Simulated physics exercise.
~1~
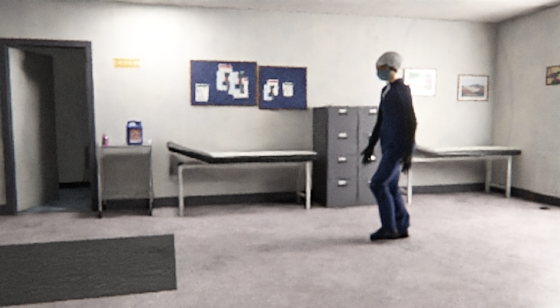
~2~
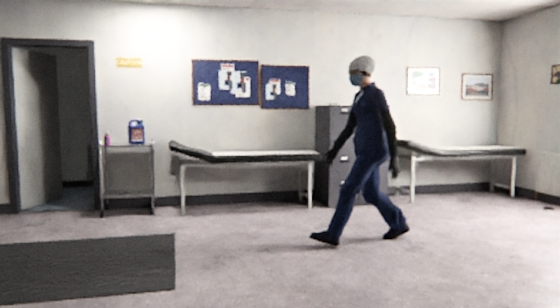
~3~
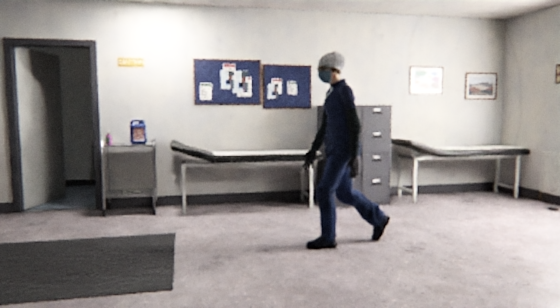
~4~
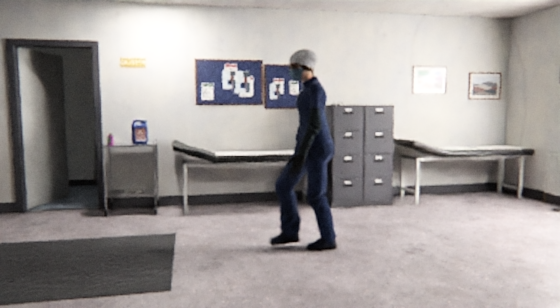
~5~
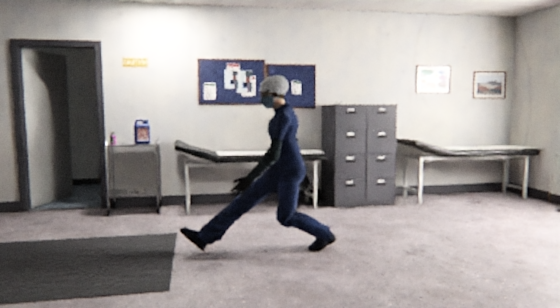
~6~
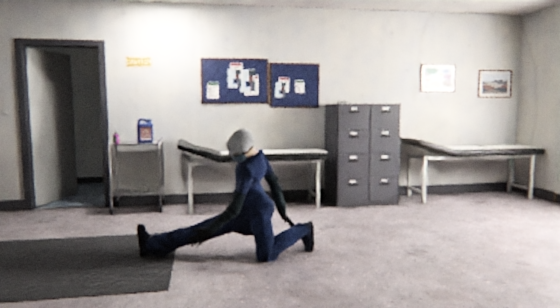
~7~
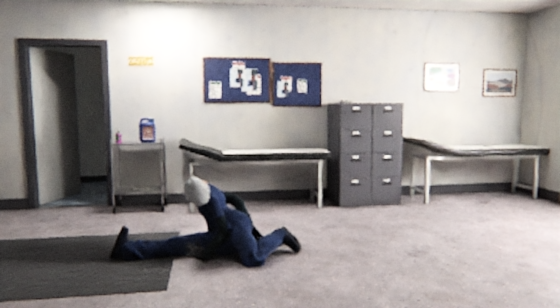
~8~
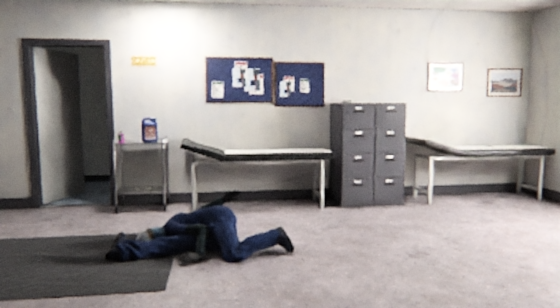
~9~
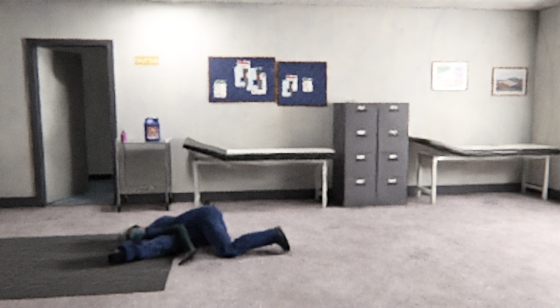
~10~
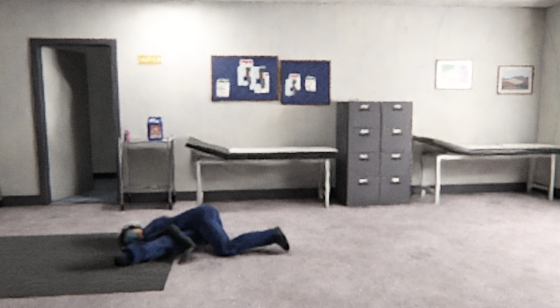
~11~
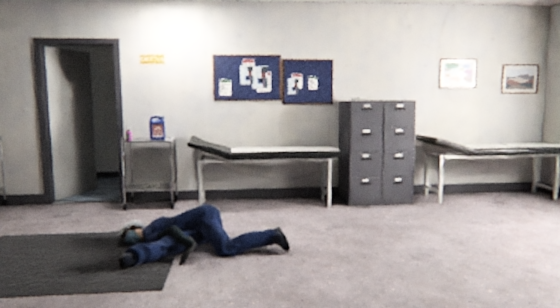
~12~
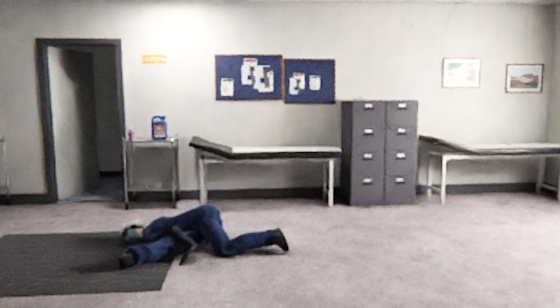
In a clinic room, a masked person walks left, collapses and lies head on the black mat.
